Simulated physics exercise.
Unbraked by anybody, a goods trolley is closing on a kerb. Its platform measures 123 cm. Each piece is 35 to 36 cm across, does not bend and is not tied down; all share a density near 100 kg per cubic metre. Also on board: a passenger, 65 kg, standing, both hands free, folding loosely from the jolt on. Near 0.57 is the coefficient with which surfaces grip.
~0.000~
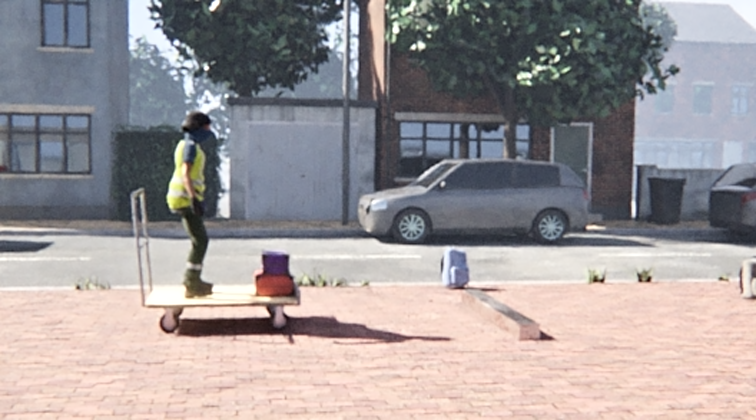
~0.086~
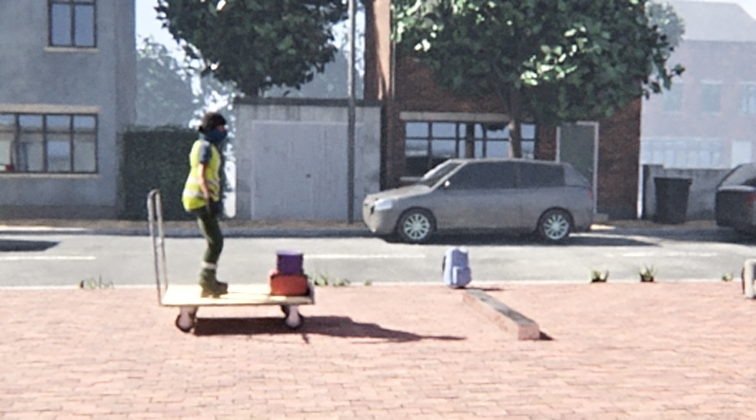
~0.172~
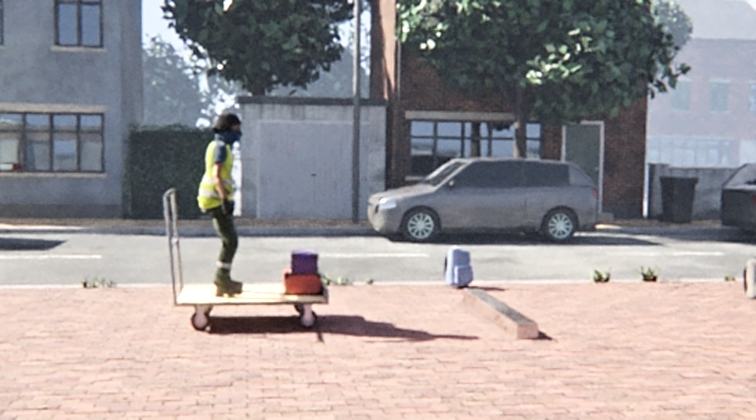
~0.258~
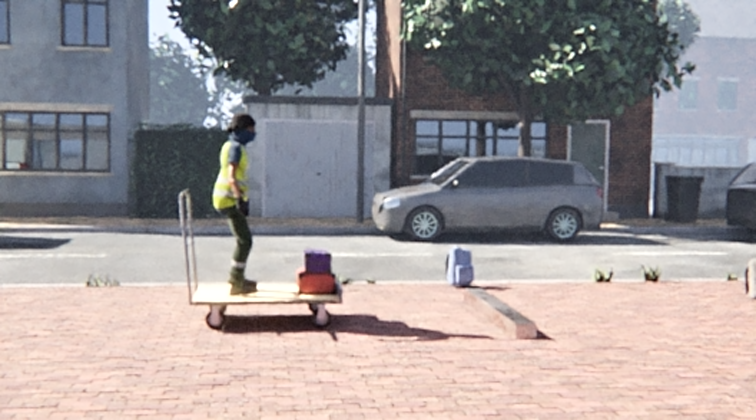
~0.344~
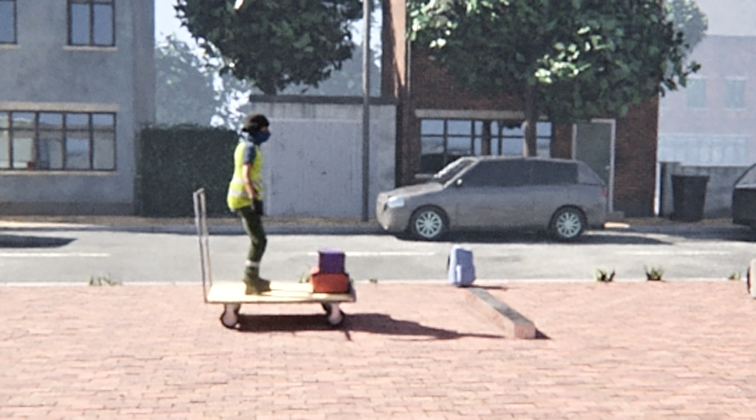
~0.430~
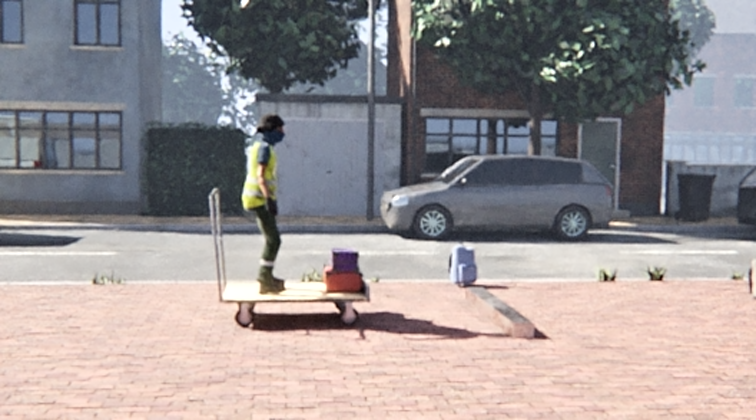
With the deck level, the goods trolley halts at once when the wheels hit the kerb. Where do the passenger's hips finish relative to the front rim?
The passenger's hips finish short of the front rim.
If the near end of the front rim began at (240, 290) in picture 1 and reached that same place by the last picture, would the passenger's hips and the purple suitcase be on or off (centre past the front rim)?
The hips end up no longer aboard and the purple one ends up no longer aboard.
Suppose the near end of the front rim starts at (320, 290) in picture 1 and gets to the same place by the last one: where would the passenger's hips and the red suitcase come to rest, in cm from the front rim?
Hips 70 behind, red 20 behind.
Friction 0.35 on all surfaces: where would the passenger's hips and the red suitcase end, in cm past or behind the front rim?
Both stay short of the rim, the hips by 70 cm and the red one by 20 cm.
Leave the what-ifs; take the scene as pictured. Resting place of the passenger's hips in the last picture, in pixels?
(421, 255).
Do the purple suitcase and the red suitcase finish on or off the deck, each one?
End result - purple: Goes over; red: Stays.
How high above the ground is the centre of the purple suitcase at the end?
Near 10 cm.
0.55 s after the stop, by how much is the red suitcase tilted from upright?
Tilt: Around 0°.
After 1.29 s the deck stops.
After 1.54 s the passenger's hips are 62 cm behind the rim, near (432, 227) in the last picture's view.
After 1.84 s the passenger's hips are 68 cm behind the rim, near (425, 253) in the last picture's view.
After 2.29 s the passenger's hips are 72 cm behind the rim, near (421, 255) in the last picture's view.
Final state at 2.5 s, past the rim, purple suitcase; behind it, red suitcase and the passenger's hips.
